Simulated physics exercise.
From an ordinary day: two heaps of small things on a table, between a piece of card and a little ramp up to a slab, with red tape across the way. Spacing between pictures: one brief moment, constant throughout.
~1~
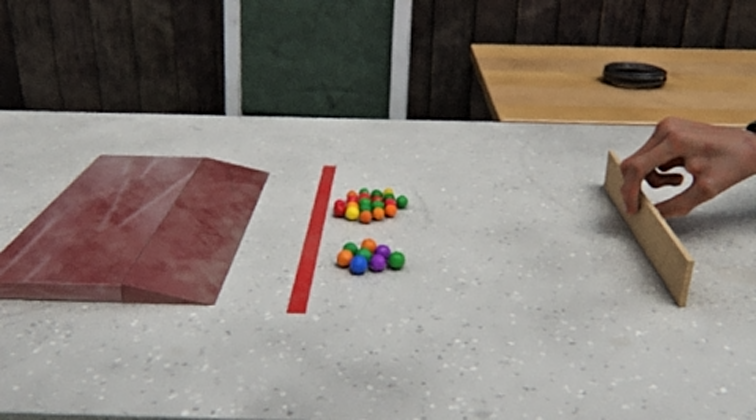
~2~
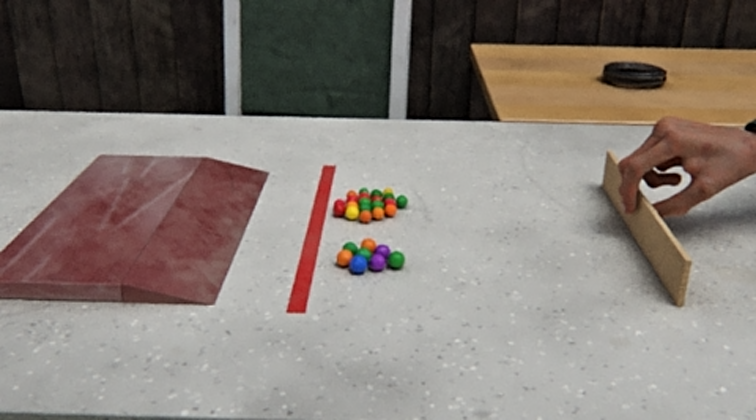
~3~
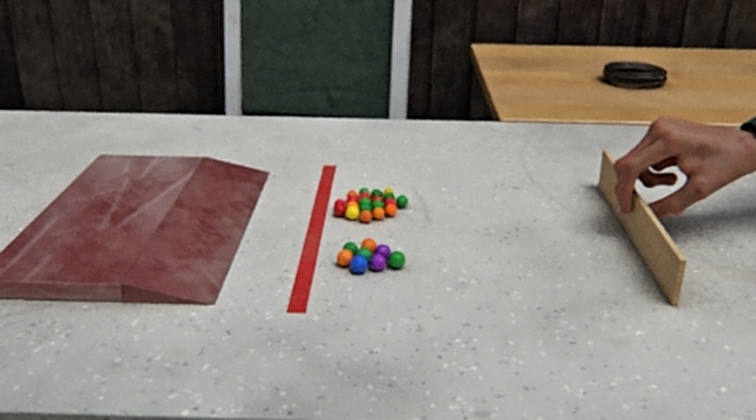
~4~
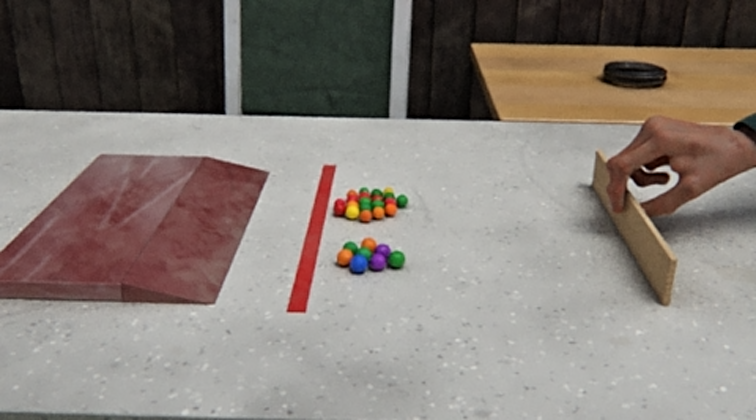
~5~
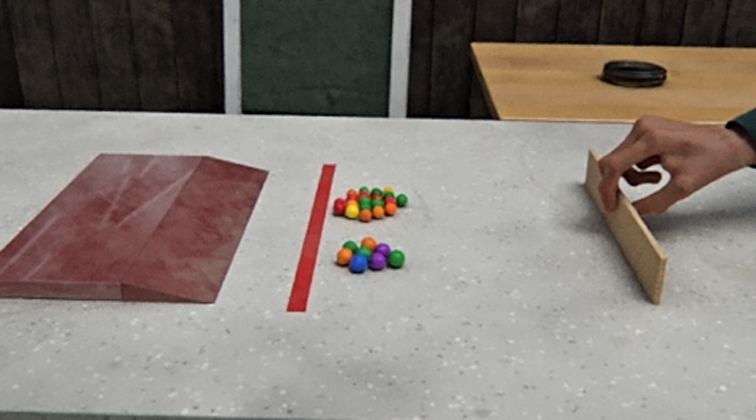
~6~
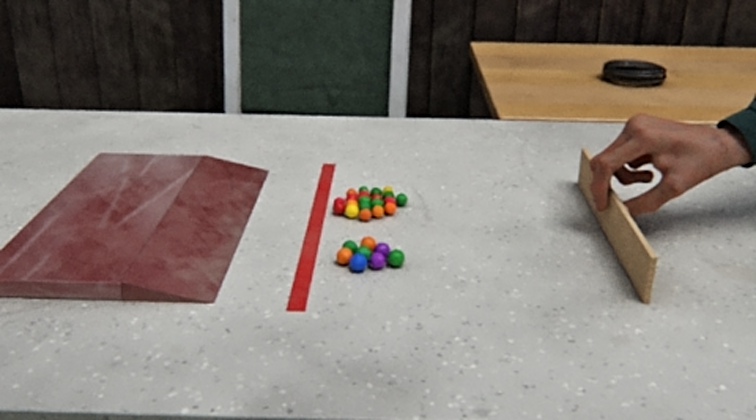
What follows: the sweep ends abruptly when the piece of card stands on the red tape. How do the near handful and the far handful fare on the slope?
Near handful stays below the top, far handful stays below the top.
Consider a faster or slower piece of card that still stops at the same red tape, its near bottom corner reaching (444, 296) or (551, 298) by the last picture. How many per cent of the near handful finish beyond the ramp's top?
90 %, then 10 %.
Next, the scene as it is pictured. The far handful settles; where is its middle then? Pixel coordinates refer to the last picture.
The middle comes to rest near (267, 199).
Then, 1.15 s after the last picture, piece of card still moving, near (456, 190); near handful all short of the ramp; far handful all short of the ramp.
Then, 2.32 s after the last picture, piece of card stopped at the red tape; near handful all short of the ramp; far handful all short of the ramp.
By the end, piece of card stopped at the red tape; near handful none past the top, all short of the ramp; far handful none past the top, all short of the ramp.
